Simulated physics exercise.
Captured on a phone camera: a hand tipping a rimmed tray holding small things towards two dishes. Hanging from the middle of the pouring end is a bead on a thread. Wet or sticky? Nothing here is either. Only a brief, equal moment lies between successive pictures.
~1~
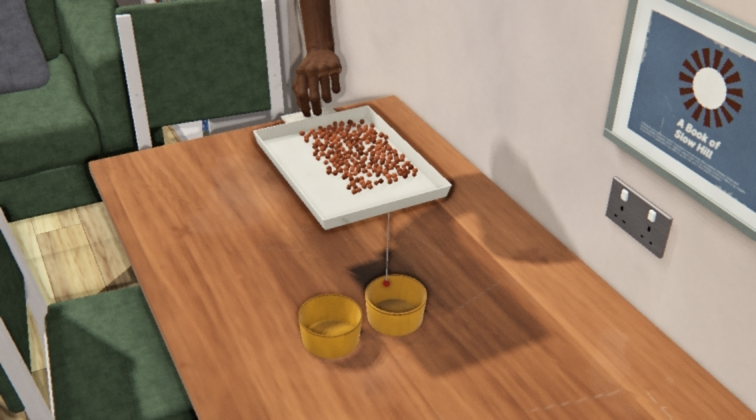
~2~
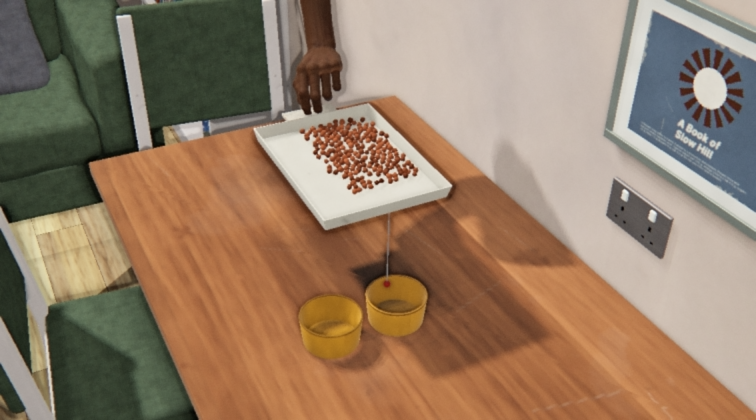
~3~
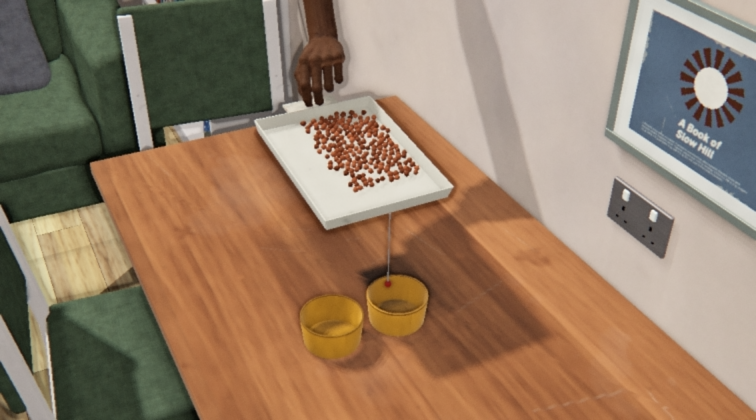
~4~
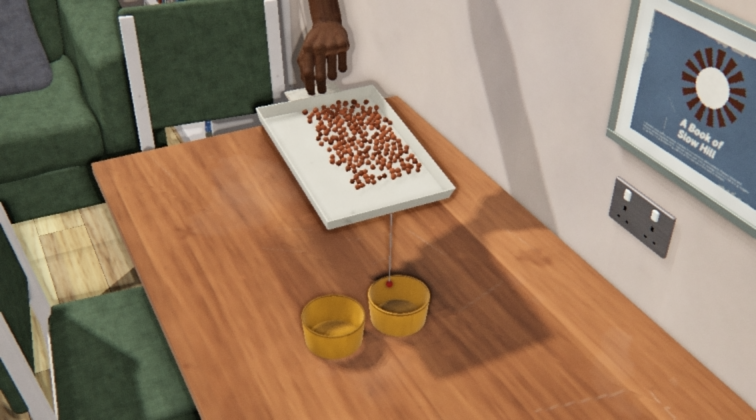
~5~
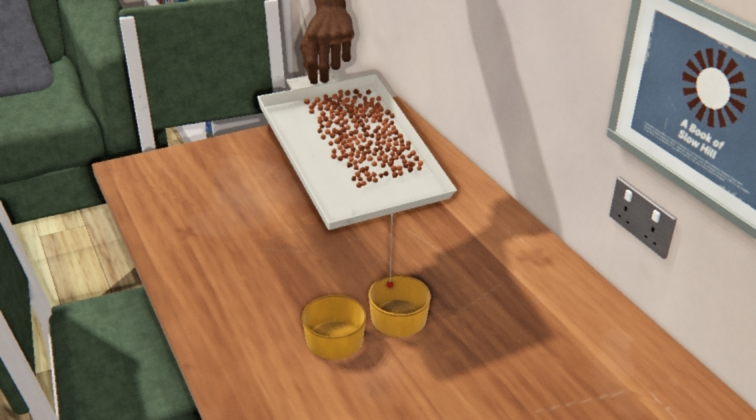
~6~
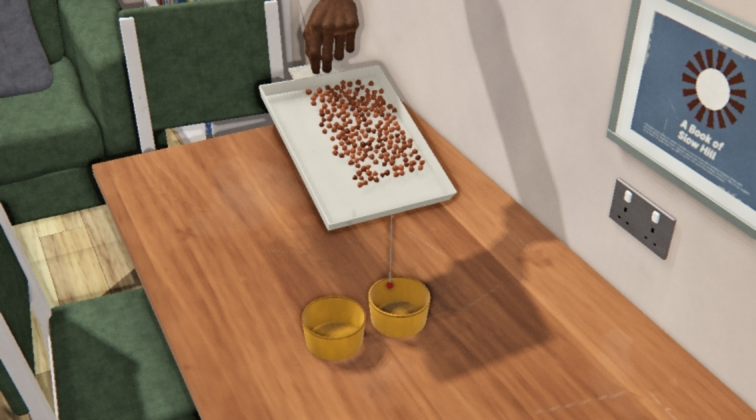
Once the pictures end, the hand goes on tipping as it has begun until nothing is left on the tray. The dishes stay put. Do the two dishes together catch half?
The greater share is going to end up outside the dishes.
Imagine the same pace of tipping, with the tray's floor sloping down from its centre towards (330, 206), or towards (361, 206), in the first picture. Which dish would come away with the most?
Leftward dish for the first, Leftward dish for the second.
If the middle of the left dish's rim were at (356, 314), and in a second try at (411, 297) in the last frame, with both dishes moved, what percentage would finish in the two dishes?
Trial 1 around 40 percent, trial 2 around 40 percent.
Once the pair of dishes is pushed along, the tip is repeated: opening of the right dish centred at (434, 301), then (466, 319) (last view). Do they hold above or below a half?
First over half, then under half.
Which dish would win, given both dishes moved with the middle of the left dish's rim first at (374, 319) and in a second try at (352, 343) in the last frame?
Well, the first go goes to the rightmost dish, and the second to the rightmost dish.
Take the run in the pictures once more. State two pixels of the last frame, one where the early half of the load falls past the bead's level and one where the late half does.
First roughly (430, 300), then roughly (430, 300).
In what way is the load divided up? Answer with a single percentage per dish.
Estimate - left dish 0 percent, right dish 20 percent.
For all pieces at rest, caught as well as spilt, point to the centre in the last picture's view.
Near pixel (437, 340).
Soon after the last picture, tray tipped steeply; most on the tray; about a quarter in the air.
A little later, tray tipped past a quarter turn; about half on the tray; a stray few in the right dish; about a third outside both; a small part in the air.
Later still, tray tipped past a quarter turn; a stray few in the left dish; about a quarter in the right dish; most outside both.
At rest, tray tipped past a quarter turn; a stray few in the left dish; about a quarter in the right dish; most outside both.
